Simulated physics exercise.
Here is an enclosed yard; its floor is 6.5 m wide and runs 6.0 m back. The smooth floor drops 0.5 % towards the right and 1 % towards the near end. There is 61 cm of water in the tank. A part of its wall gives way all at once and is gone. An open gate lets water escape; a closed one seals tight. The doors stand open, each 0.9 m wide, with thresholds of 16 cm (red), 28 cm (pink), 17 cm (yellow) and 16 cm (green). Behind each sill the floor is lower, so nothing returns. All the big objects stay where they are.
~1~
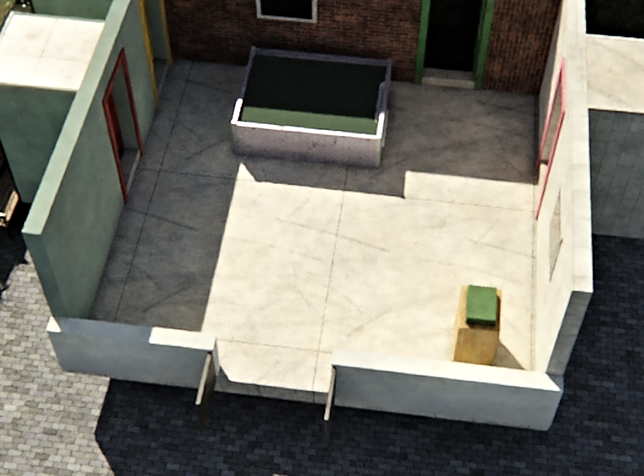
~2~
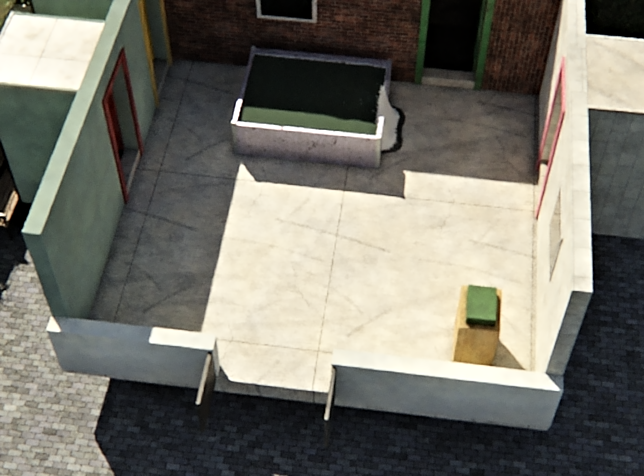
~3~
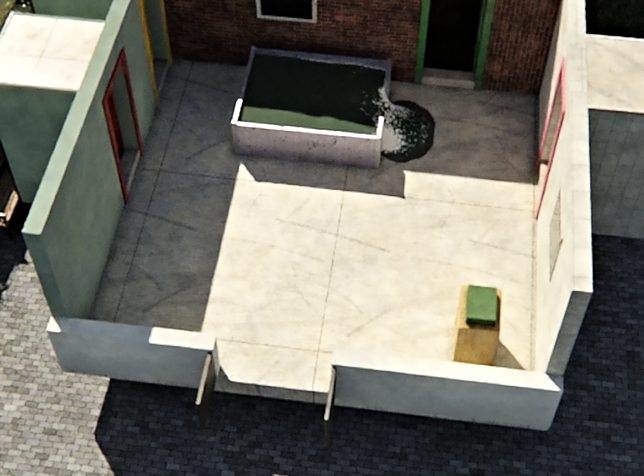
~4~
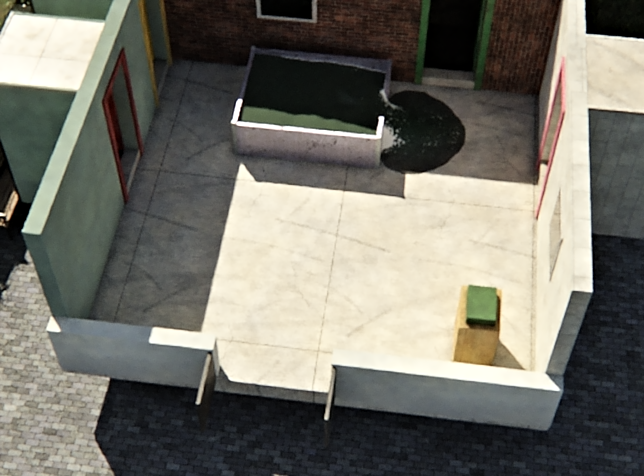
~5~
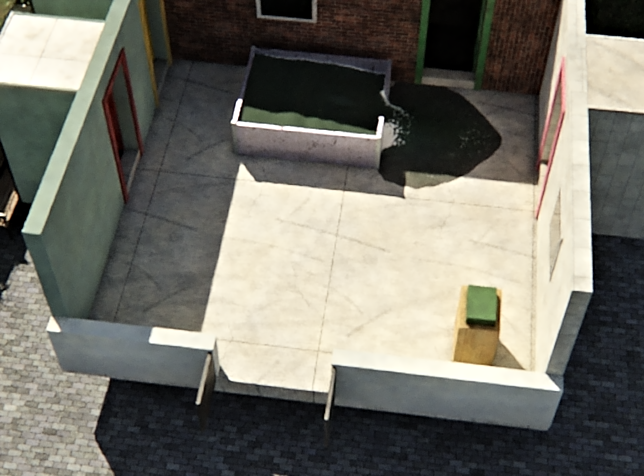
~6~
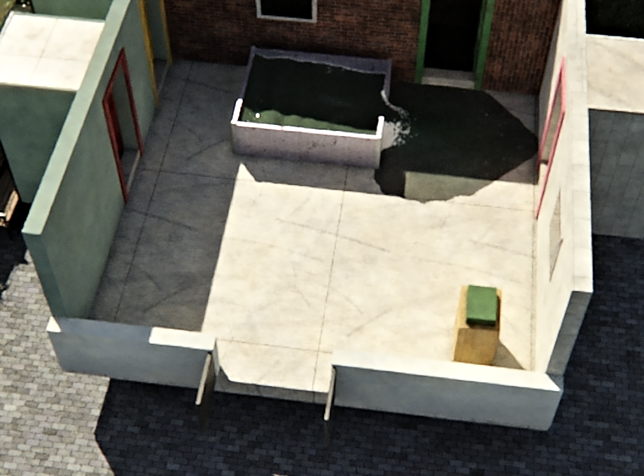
A walled yard with a pale, smooth floor is seen from high above, looking down toward a brick wall at the back. A whitish tank of dark green water stands near that wall, with red-framed openings at the sides, a green-framed doorway behind, and a yellowish box with a green top at front right. Dark water pours from the tank's right side and spreads rightward across the floor in a widening pool, while the view stays still.
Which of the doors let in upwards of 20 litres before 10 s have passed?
Within that time: At the red door it stays under the limit; at the pink door it stays under the limit; at the yellow door it stays under the limit; at the green door it keeps below the limit.
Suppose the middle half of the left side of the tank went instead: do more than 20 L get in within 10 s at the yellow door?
Against that limit: Yellow past it.
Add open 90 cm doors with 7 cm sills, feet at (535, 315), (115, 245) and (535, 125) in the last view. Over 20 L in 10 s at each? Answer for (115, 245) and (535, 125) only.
In that order: Not over, past it.
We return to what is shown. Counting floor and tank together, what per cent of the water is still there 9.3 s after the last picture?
Some 92 per cent remains.
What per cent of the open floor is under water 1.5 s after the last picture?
Some 25 per cent of it.
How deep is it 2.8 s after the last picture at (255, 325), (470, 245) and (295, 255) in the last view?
About 0, 8 and 0 cm.
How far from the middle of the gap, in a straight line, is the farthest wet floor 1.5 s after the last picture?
About 4.6 m.
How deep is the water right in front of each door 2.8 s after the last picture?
Depths in cm: Red 0, pink 18, yellow 0, green 14.
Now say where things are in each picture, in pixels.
The first picture shows still water, 61 cm deep, in the tank at (314, 95).
In the second picture, water pours out at (381, 118) and has run 0.5 m, to (391, 149); typically 8 cm deep outside, 61 cm at the tank's back.
In the third picture, water pours out at (381, 120) and has run 0.8 m, to (428, 142); typically 10 cm deep outside, 61 cm at the tank's back.
In the fourth picture, water pours out at (381, 119) and has run 1.3 m, to (457, 145); typically 6 cm deep outside, 61 cm at the tank's back.
In the fifth picture, the front is at (494, 144), 1.9 m from the gap at (381, 119); 2.9 m2 of floor is under water; 60 cm left at the back of the tank.
In the sixth picture, water pours out at (381, 119) and has run 2.5 m, to (530, 150); typically 4 cm deep outside, 57 cm at the tank's back.
Then, 0.7 s after the last picture water covers 20 % of the floor and is deepest (39 cm) near (532, 96); red door not reached, pink door 22 cm at the sill, 0 L in, yellow door not reached, green door 15 cm at the sill, 0 L in.
Then, 1.5 s after the last picture water covers 25 % of the floor and is deepest (34 cm) near (500, 101); red door not reached, pink door 25 cm at the sill, 0 L in, yellow door not reached, green door 13 cm at the sill, 0 L in.
Then, 2.8 s after the last picture water covers 30 % of the floor and is deepest (24 cm) near (512, 399); red door not reached, pink door 18 cm at the sill, 0 L in, yellow door not reached, green door 14 cm at the sill, 1 L in.
Then, 5.3 s after the last picture water covers 55 % of the floor and is deepest (22 cm) near (525, 401); red door not reached, pink door 15 cm at the sill, 0 L in, yellow door not reached, green door 11 cm at the sill, 2 L in.
Then, 9.3 s after the last picture water covers 80 % of the floor and is deepest (16 cm) near (525, 401); red door 4 cm at the sill, 0 L in, pink door 11 cm at the sill, 0 L in, yellow door 4 cm at the sill, 0 L in, green door 7 cm at the sill, 2 L in.
